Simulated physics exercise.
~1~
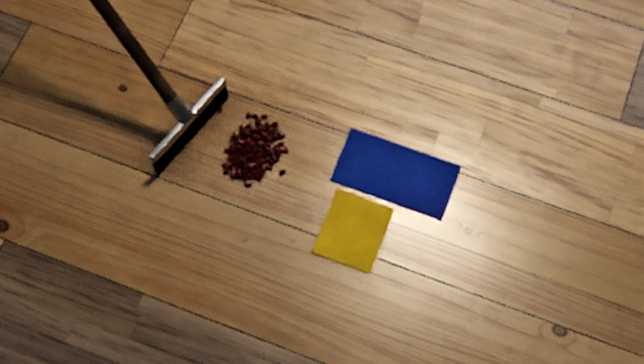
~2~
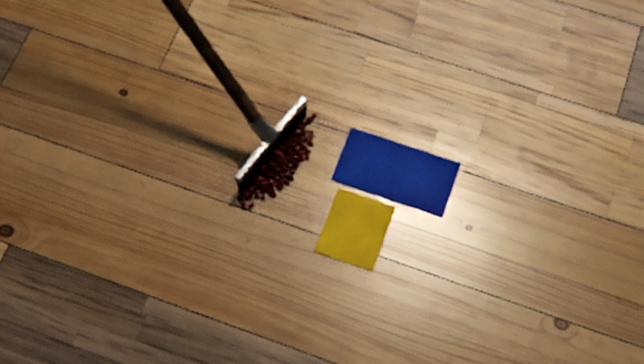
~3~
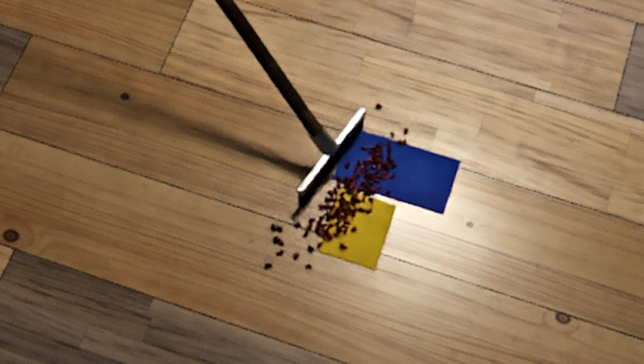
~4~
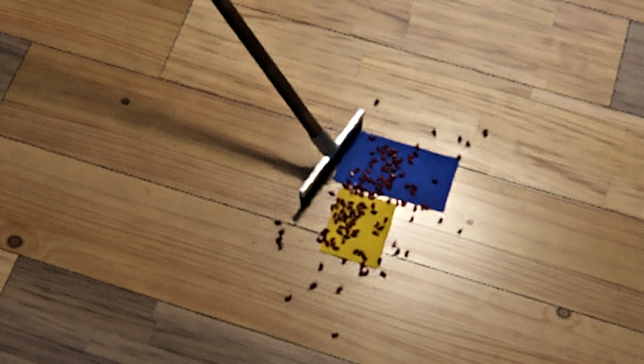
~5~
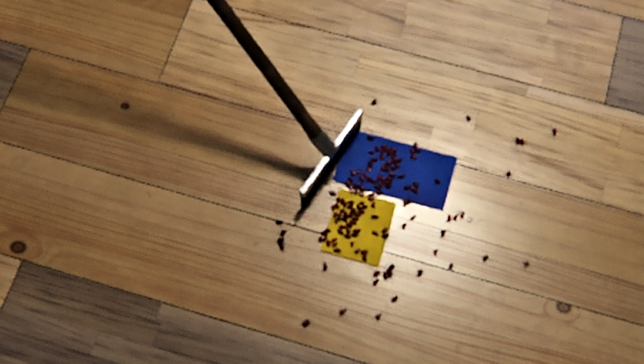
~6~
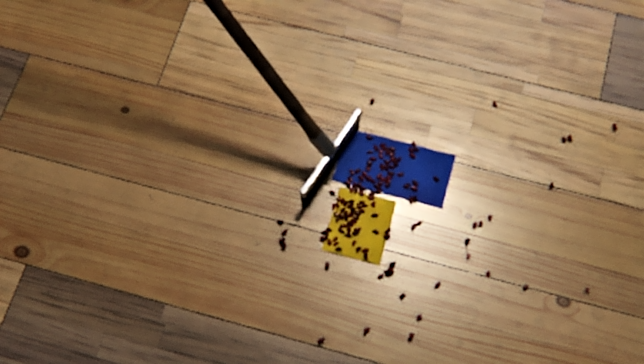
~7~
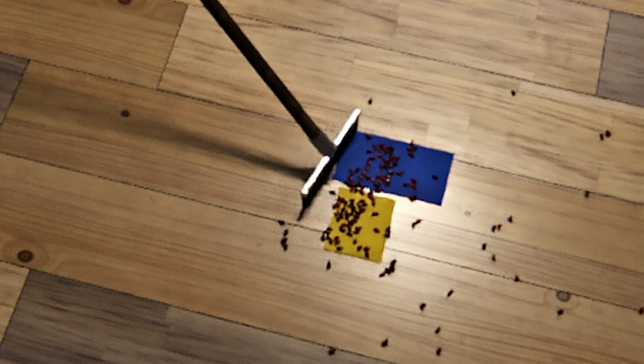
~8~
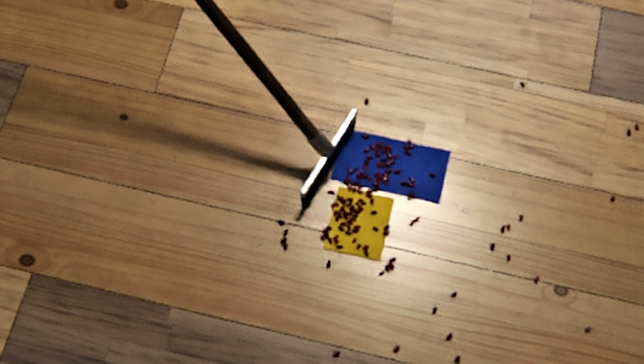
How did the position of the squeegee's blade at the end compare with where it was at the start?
At the start the blade was to the left of the bean pile, well away from the coloured sheets. By the end it was farther right and slightly lower, resting right beside the left edge of the blue sheet.
